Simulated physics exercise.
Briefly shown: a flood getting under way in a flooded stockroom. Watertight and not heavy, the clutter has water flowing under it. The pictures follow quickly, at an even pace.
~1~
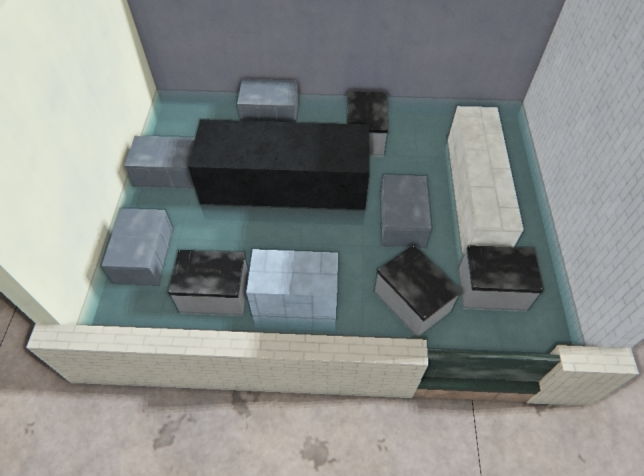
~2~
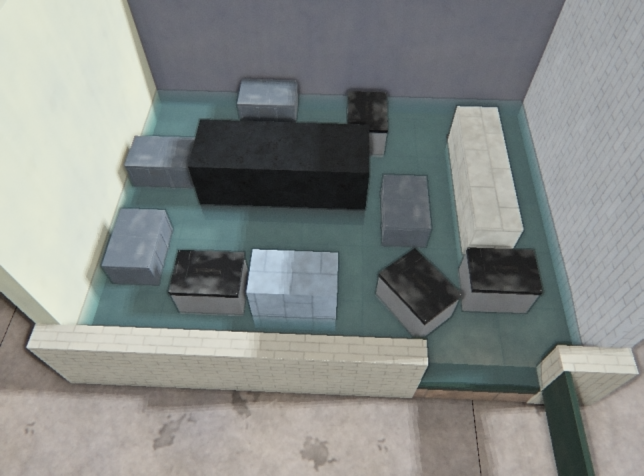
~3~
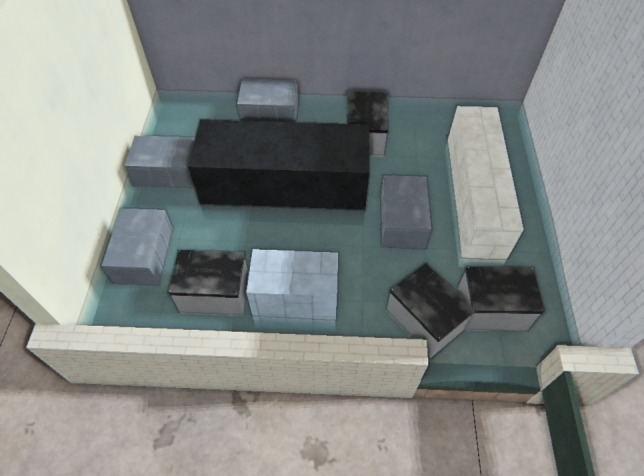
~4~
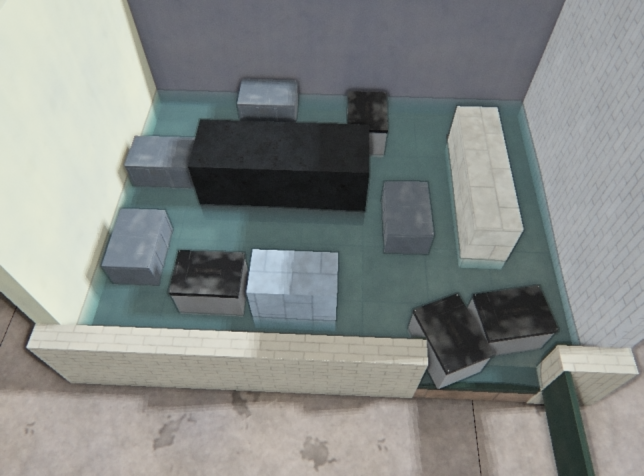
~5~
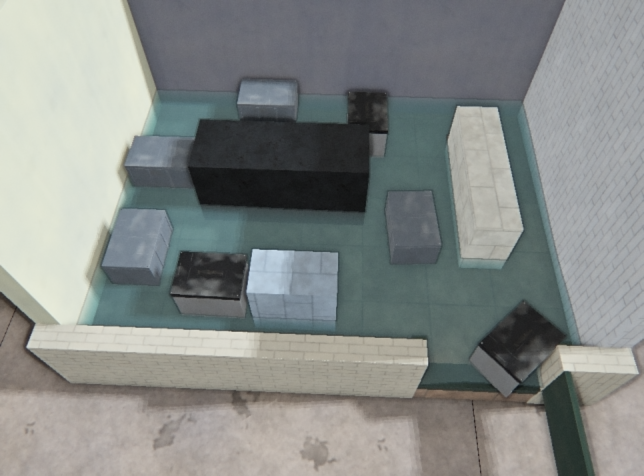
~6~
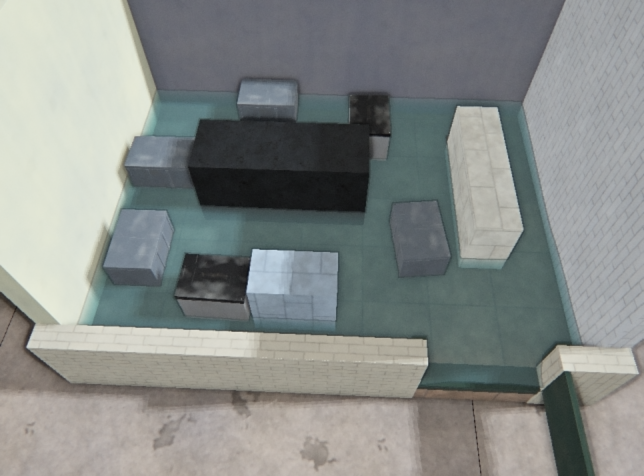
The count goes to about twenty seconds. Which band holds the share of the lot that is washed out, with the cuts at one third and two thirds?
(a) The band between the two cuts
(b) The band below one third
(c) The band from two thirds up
(a) The band between the two cuts.
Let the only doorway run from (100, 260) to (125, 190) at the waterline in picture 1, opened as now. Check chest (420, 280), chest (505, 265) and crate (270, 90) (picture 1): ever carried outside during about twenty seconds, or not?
Item one doesn't escape, item two doesn't escape, item three gets away.
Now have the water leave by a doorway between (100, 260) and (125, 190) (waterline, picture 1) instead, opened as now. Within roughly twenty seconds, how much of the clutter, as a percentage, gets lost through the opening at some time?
Estimated share: Around 60 %.
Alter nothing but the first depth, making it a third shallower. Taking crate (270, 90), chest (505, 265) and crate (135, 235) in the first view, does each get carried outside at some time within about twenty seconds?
Held back, swept away, held back.
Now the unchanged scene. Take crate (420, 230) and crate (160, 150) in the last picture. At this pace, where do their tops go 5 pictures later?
About (507, 369) and (160, 177).
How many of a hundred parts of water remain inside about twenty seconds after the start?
I'd say close to 36 percent.
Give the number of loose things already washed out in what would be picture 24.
3.
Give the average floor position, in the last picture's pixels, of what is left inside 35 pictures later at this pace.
About (279, 239).
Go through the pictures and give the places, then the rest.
In the first picture, a crate at (407, 201) floats; a chest at (207, 272), afloat; 0 of 8 have shifted.
In the second picture, a crate at (407, 201), afloat; a chest at (207, 272), afloat; 0 of 8 have shifted.
In the third picture, a crate at (407, 201), afloat; a chest at (207, 272), afloat; 2 of 8 have shifted.
In the fourth picture, a crate at (408, 207), afloat, close to its start; a chest at (207, 272), afloat; 3 of 8 have shifted.
In the fifth picture, a crate at (414, 217), afloat, close to its start; a chest at (209, 274), afloat; 3 of 8 have shifted.
In the sixth picture, a crate at (421, 229) floats, close to its start; a chest at (214, 276), afloat, close to its start; 4 of 8 have shifted.
A moment on, 2 of 8 are out; 6 afloat.
Next, 3 of 8 are out; 5 afloat.
Later, 4 of 8 are out; 4 afloat.
In the end, 4 of 8 are out; 4 afloat.
